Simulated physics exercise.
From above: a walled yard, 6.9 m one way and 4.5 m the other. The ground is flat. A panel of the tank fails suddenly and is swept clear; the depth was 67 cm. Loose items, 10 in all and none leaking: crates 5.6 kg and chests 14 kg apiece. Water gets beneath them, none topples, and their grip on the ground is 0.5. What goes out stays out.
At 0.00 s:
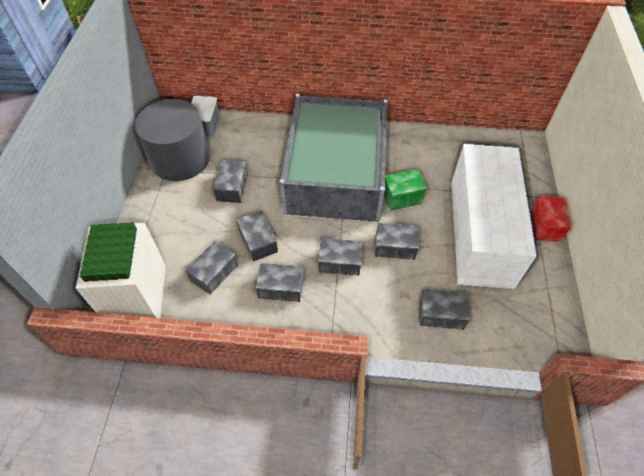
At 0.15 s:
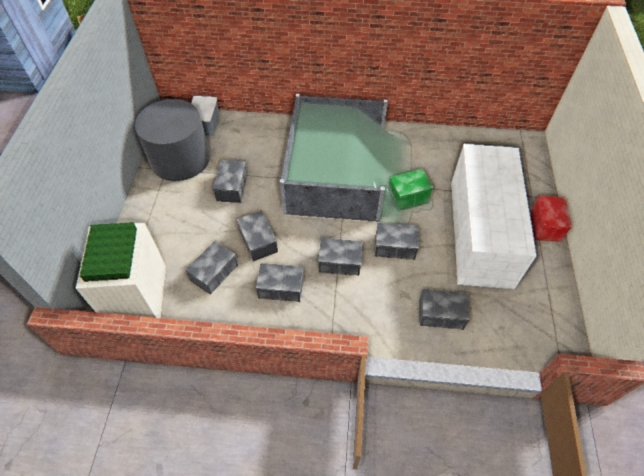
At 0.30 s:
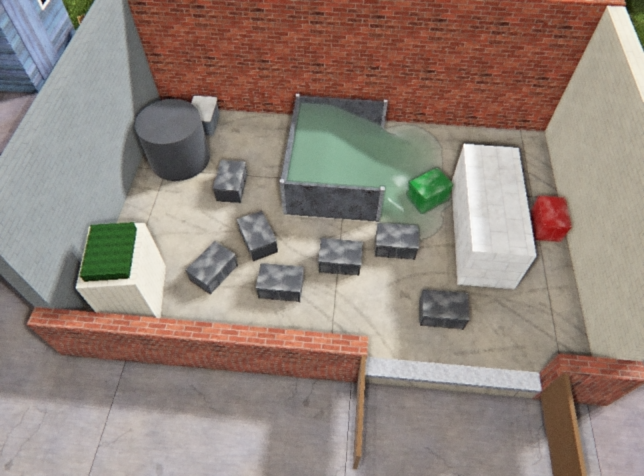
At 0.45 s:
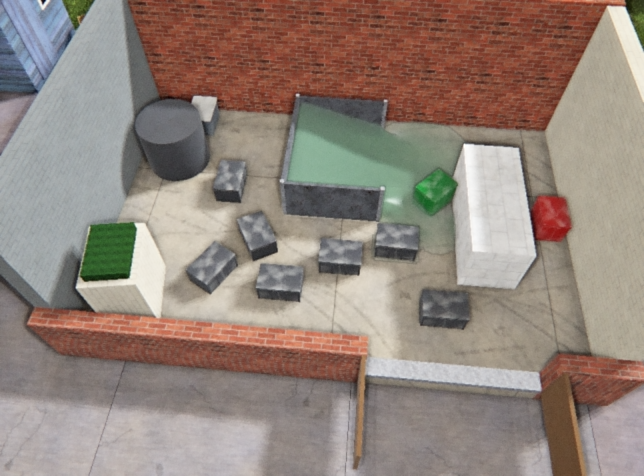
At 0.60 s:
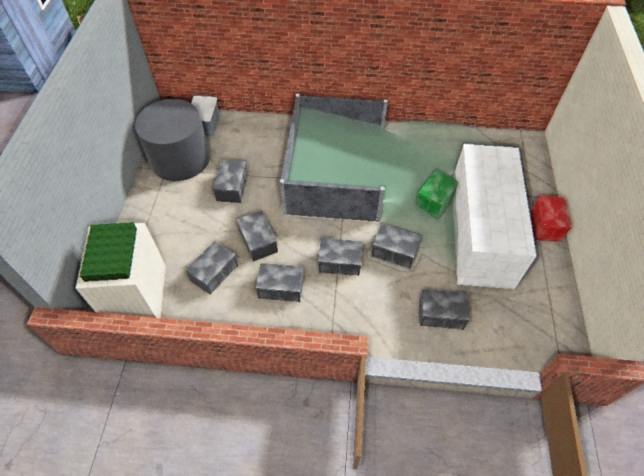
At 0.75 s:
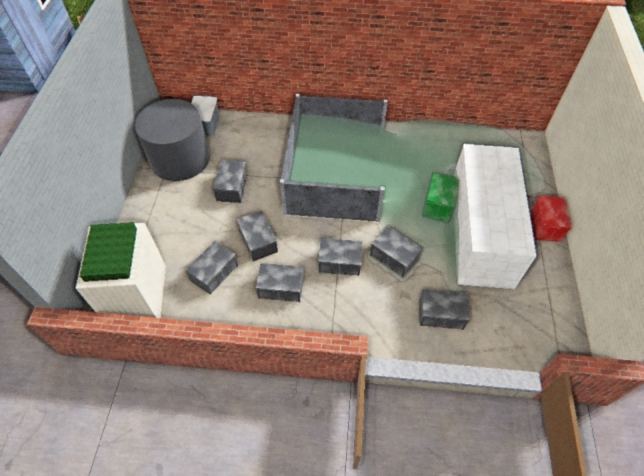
Greenish water poured out of the right side of a tank in a walled yard and spread across the ground, pushing the green chest right toward a white block, then slightly turning a nearby grey crate.
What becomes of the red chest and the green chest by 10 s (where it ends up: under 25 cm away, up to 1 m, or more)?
The red chest travels far, the green chest ends far away.
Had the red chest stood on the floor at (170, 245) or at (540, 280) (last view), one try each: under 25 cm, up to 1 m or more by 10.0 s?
In that order: It holds its place; it gets carried off.
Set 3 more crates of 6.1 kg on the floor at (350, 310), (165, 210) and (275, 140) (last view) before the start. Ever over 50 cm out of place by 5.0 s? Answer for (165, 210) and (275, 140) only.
In that order: Less, less.
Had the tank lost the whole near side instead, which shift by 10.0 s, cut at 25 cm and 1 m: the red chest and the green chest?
In that case the red chest barely shifts, the green chest barely shifts.
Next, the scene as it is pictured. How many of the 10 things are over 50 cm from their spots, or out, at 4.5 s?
I count 4.
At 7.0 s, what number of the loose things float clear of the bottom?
At that moment 3.
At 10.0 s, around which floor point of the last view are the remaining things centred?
At about (246, 216).
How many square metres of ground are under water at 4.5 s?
Roughly 20 m2.
After 2.0 s the red chest is near (546, 221), 0.3 m from its start, aground; the green chest is near (411, 331), 2.5 m from its start, aground; 1 of 10 are out; 0 afloat.
After 4.5 s the red chest is near (489, 309), 2.1 m from its start, afloat; the green chest has gone out; 2 of 10 are out; 1 afloat.
After 7.0 s the red chest is near (348, 286), 3.3 m from its start, aground; the green chest has gone out; 2 of 10 are out; 3 afloat.
After 10.0 s the red chest is near (340, 283), 3.4 m from its start, aground; the green chest has gone out; 2 of 10 are out; 6 afloat.
